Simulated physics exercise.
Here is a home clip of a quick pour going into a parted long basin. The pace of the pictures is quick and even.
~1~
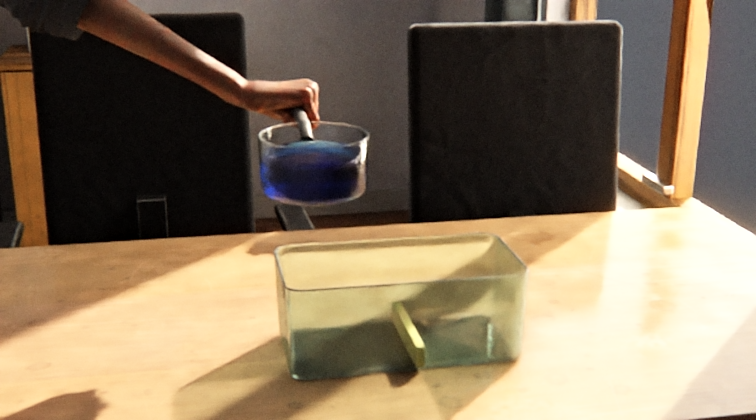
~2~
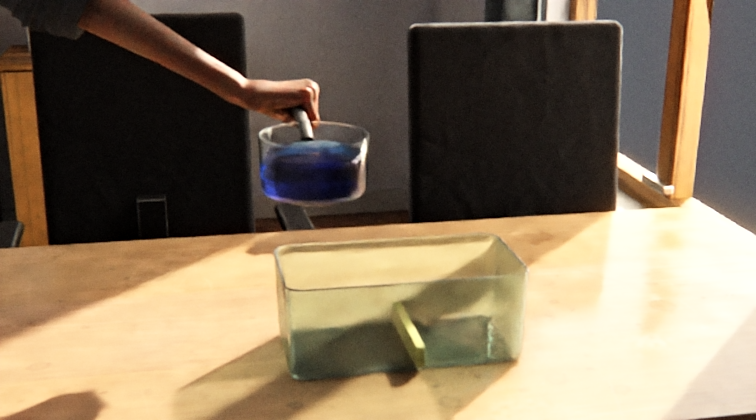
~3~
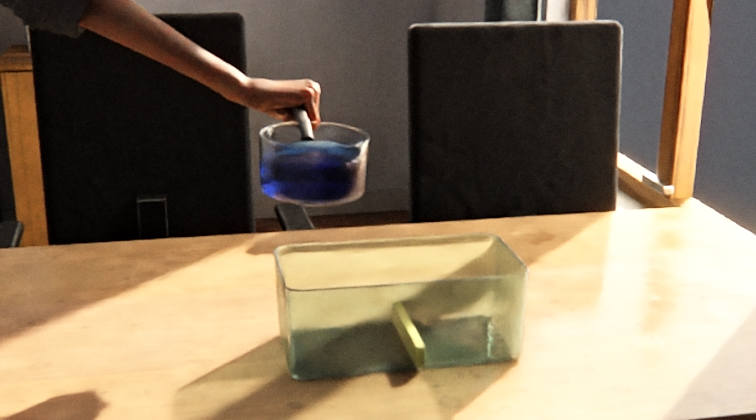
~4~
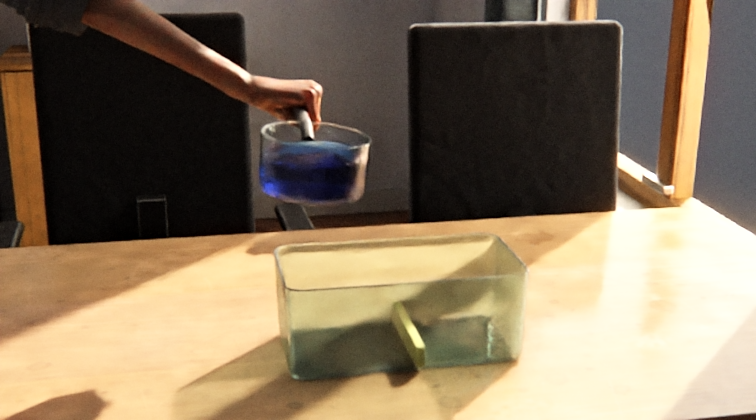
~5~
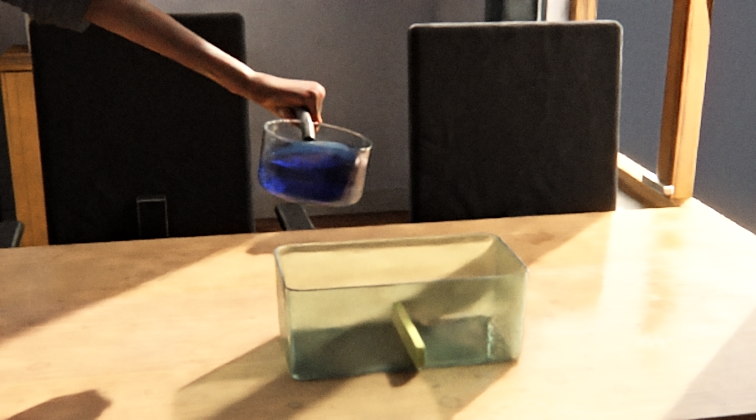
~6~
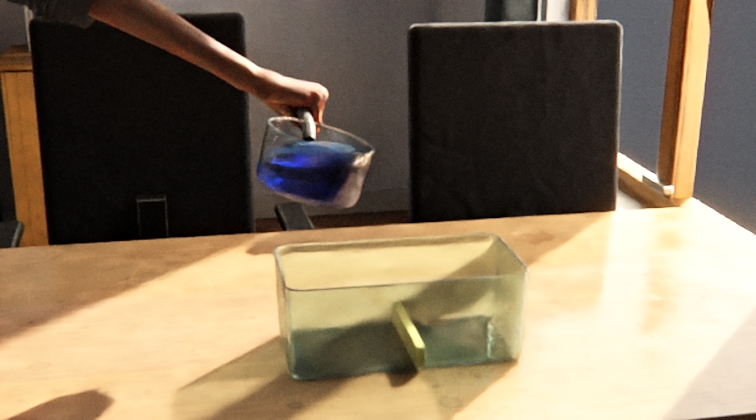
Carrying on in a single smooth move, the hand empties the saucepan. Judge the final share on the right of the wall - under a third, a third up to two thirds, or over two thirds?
It is a third up to two thirds.
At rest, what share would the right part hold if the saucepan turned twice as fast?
It comes to 35 per cent or so.
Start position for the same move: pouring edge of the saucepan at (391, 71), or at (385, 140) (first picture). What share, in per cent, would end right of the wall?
You'd get 80 percent from the first and 70 percent from the second.
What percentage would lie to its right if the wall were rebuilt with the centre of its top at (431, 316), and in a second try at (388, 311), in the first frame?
First try: Roughly 15 per cent; second try: 75 per cent.
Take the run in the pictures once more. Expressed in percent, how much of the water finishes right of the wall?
Roughly 55 %.
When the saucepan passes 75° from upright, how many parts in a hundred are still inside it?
Around 50 in a hundred has not poured out yet.
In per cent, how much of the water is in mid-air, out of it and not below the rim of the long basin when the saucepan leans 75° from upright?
Some 35 per cent, I'd say.
A moment on, the saucepan is tipped on its side and 52 per cent is still to pour, 3 is left of the wall and 10 right of it.
Next, the saucepan is tipped right over and 7 per cent is still to pour, 29 is left of the wall and 55 right of it.
Then the saucepan is tipped right over and 0 per cent is still to pour, 43 is left of the wall and 56 right of it.
Later the saucepan is tipped right over and 0 per cent is still to pour, 43 is left of the wall and 57 right of it.
In the end 43 per cent lies left of the wall, 57 right of it and 0 outside.
